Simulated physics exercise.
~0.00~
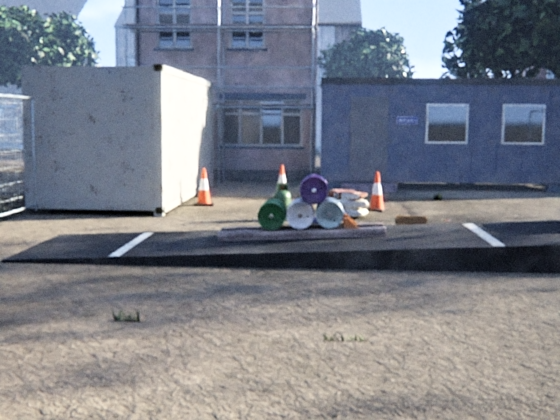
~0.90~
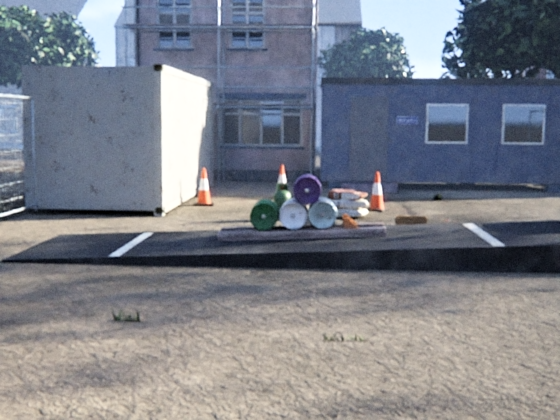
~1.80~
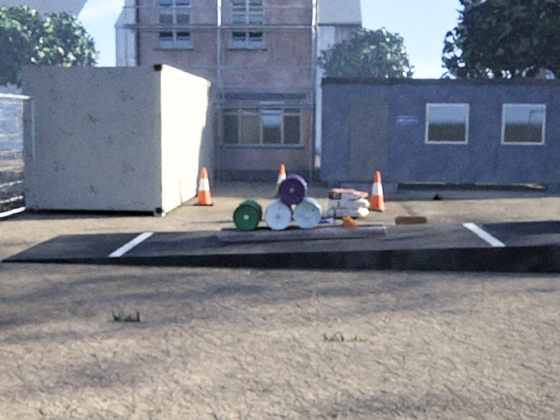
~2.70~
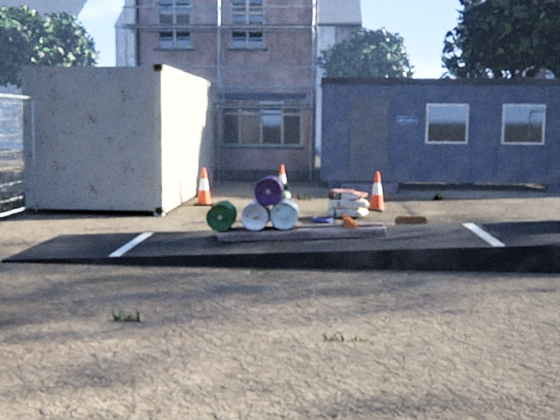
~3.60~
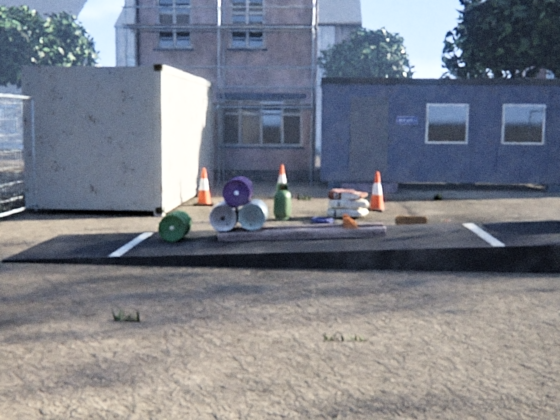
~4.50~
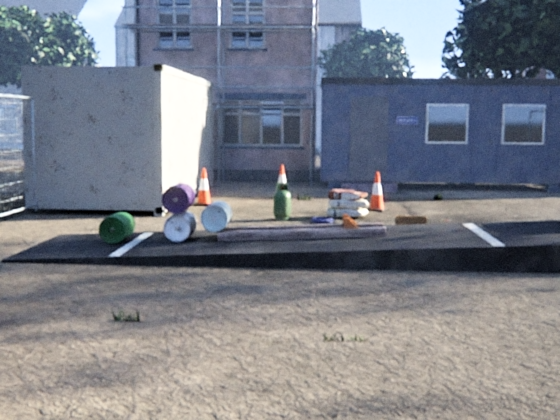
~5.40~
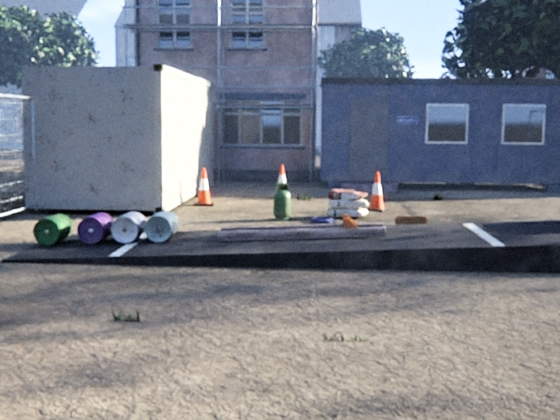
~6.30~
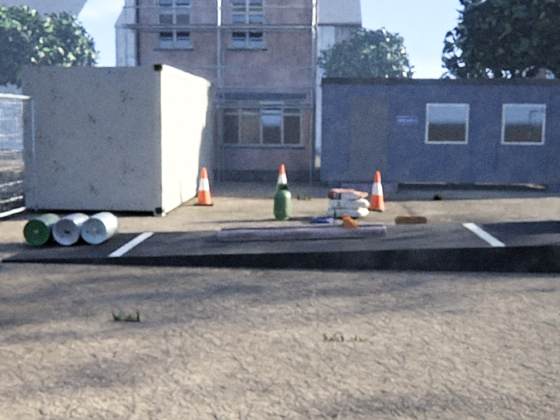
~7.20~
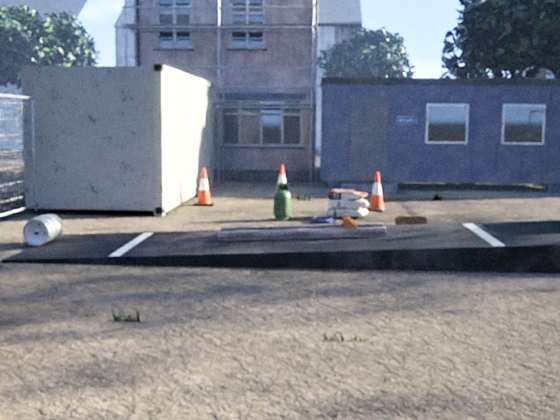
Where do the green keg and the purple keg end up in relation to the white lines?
Both the green keg and the purple keg end up beyond the white line on the left side of the pad.
